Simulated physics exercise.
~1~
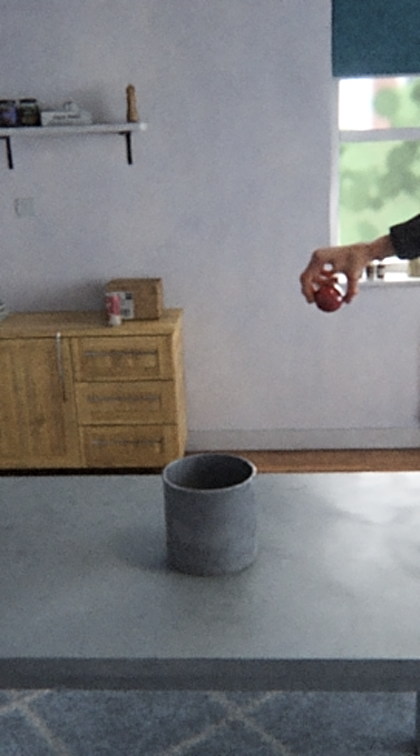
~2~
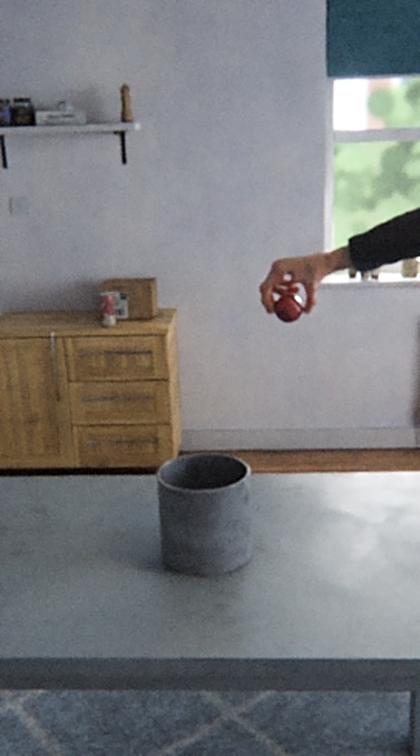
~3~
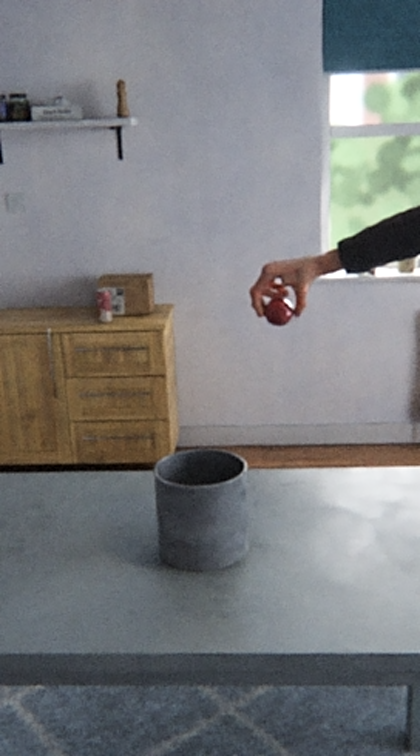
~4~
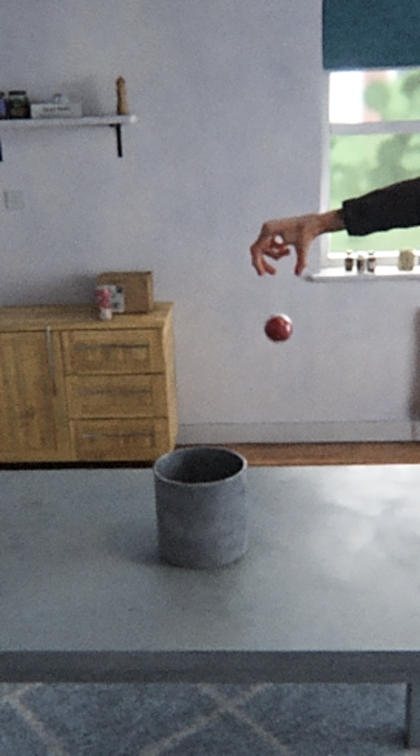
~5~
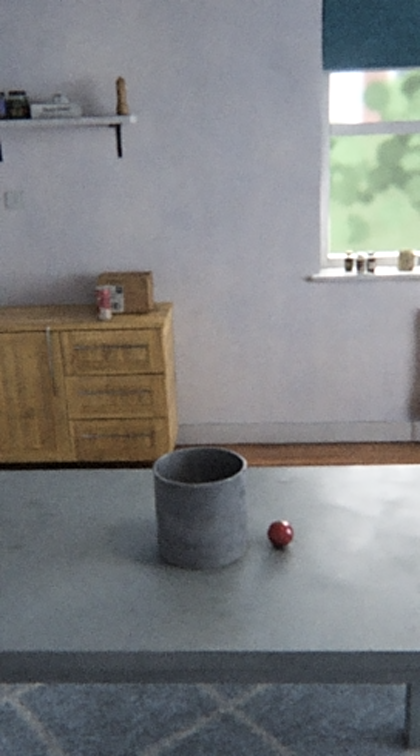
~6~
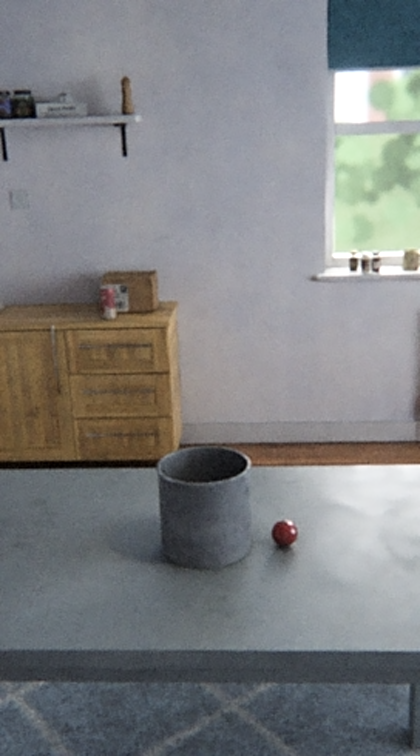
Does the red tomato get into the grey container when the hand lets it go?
No, the tomato falls beside the container and ends up resting on the table to the right of it.
